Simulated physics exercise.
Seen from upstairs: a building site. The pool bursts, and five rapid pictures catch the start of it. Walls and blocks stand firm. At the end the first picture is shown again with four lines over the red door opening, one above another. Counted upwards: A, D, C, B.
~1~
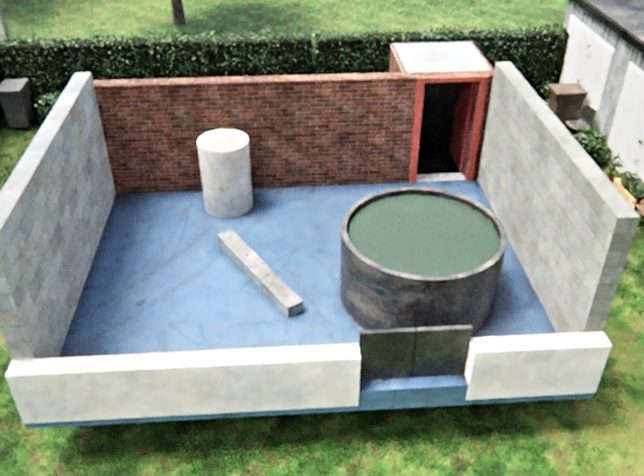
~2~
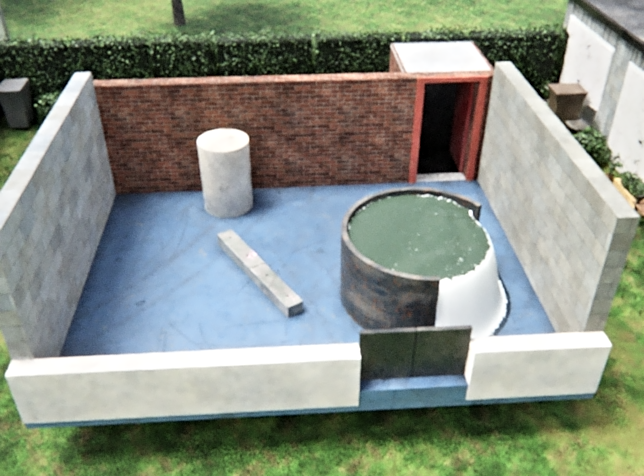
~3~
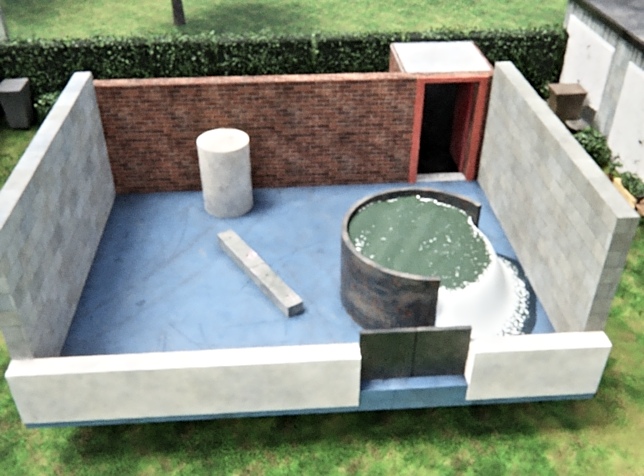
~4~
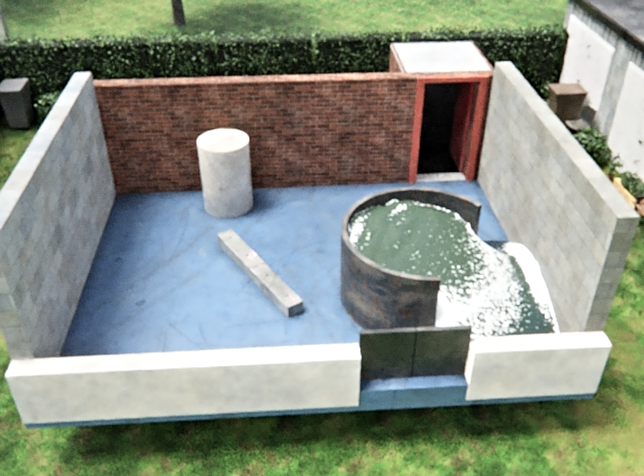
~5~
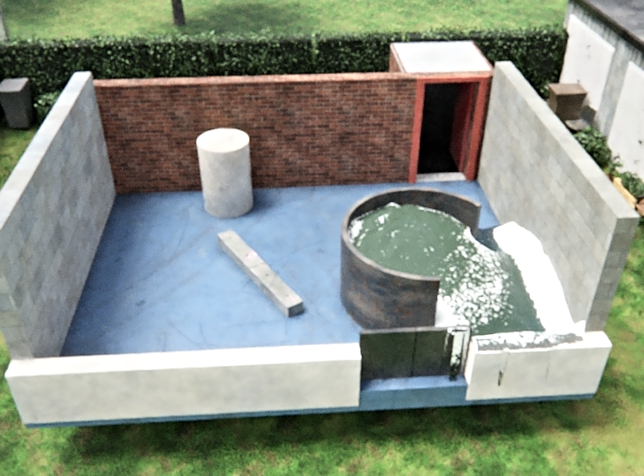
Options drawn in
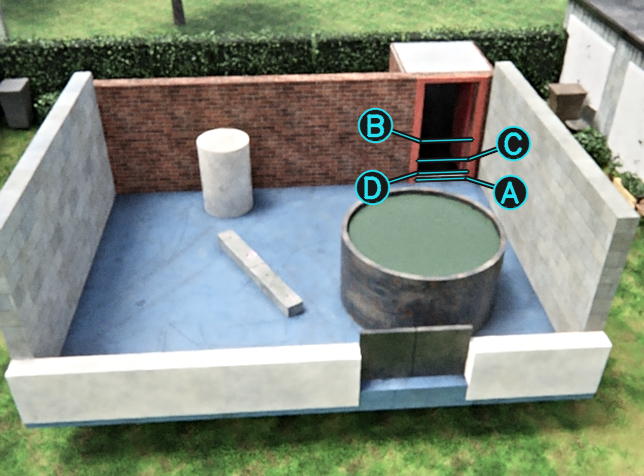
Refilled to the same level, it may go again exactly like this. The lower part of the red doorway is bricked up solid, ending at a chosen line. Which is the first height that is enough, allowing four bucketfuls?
I would pick height C.
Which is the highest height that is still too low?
That would be D.
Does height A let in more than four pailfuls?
Yes, that goes wrong.
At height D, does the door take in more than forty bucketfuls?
No.
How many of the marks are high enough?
Two.
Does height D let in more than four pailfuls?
Yes.
On the marked copy, A at (441, 179); B at (445, 140); C at (443, 159); D at (442, 172); from the bottom up A, D, C, B.
Choosing A, dozens of bucketfuls pour in.
Choosing B, nothing gets over.
Choosing C, a splash gets over, under a bucket.
Choosing D, about 13 bucketfuls get in.
